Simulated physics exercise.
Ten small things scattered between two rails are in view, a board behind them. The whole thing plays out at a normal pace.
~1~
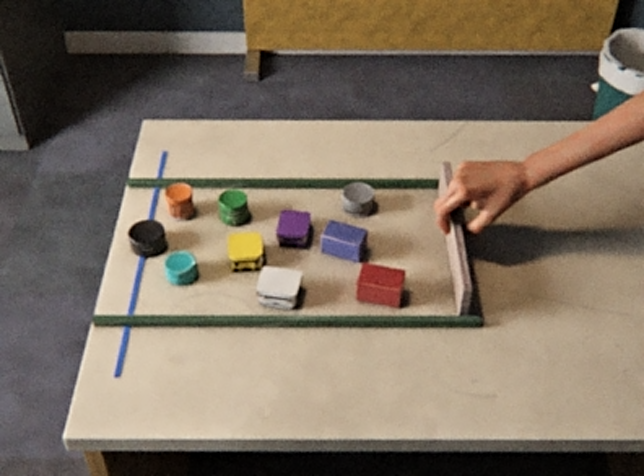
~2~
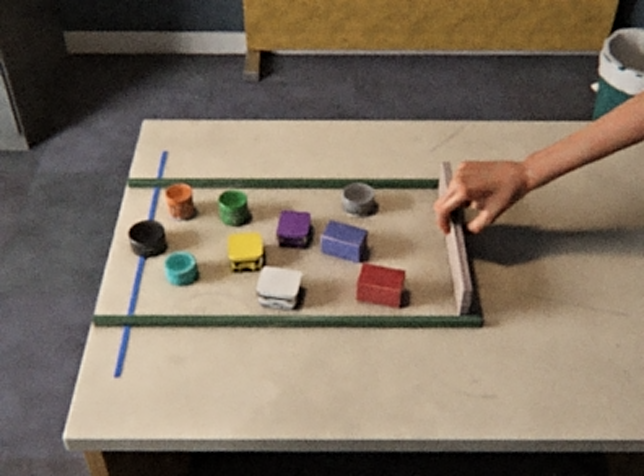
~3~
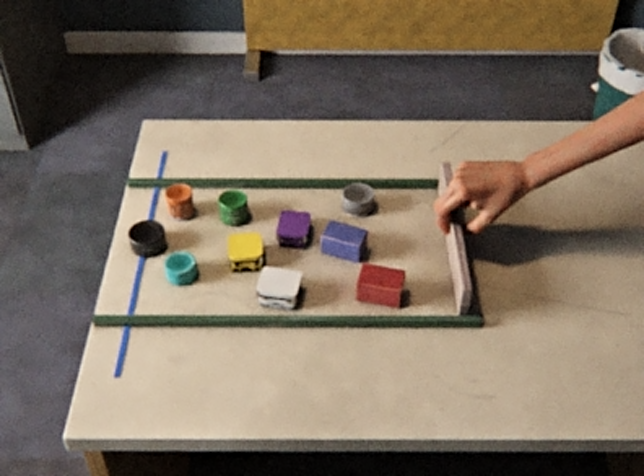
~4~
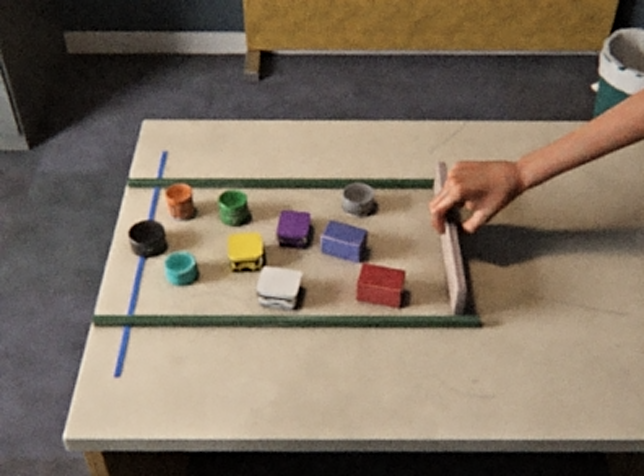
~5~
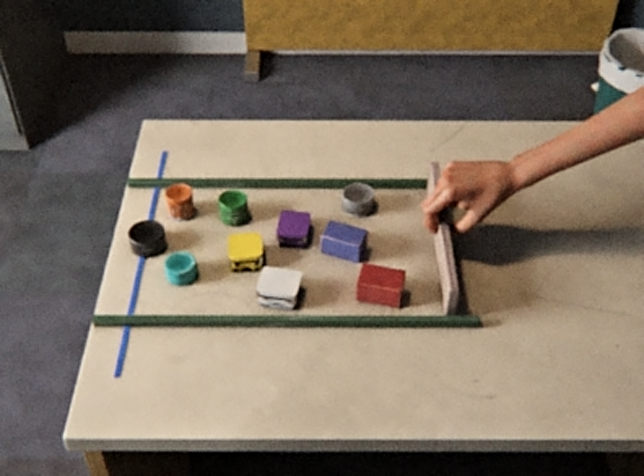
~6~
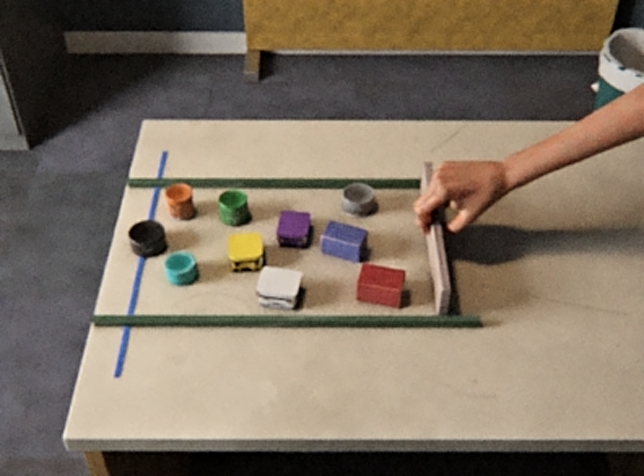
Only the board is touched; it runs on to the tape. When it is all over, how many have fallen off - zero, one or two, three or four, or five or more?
The edge claims five or more.
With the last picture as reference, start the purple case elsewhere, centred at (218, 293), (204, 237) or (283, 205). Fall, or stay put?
In sequence: It goes; it goes; it stays.
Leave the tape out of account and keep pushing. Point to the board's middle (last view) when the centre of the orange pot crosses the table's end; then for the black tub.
Estimated middle: (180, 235), and (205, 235) for the other.
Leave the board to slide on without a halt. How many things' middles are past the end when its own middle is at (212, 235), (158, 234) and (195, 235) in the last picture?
Past-the-end tally - position 1: 0, position 2: 5, position 3: 2.
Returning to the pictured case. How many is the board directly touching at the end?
At rest, 4 are in contact.
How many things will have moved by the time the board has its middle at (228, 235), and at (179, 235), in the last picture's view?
I get 10 at the one place and 10 at the other.
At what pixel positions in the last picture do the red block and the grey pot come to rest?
In the last picture, roughly (109, 289) and (137, 199).
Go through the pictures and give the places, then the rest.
In the first frame, black tub (147, 238); orange pot (180, 203); turquoise lid (181, 268); board (454, 235); tape (144, 249).
In the second frame, orange pot (180, 203); blue block (344, 242).
In the third frame, turquoise lid (181, 268); yellow case (246, 253).
In the fourth frame, black tub (147, 238); purple case (294, 230).
In the fifth frame, orange pot (180, 203); red block (381, 286).
In the sixth frame, black tub (147, 238); orange pot (180, 203); turquoise lid (181, 268); board (434, 235); tape (144, 249).
Soon after, none off yet; black tub at rest near (147, 238); orange pot at rest near (180, 203); turquoise lid at rest near (181, 268).
In the end, the number that fall off is five or more; gone, white case, yellow case, green tub, turquoise lid, orange pot and black tub.
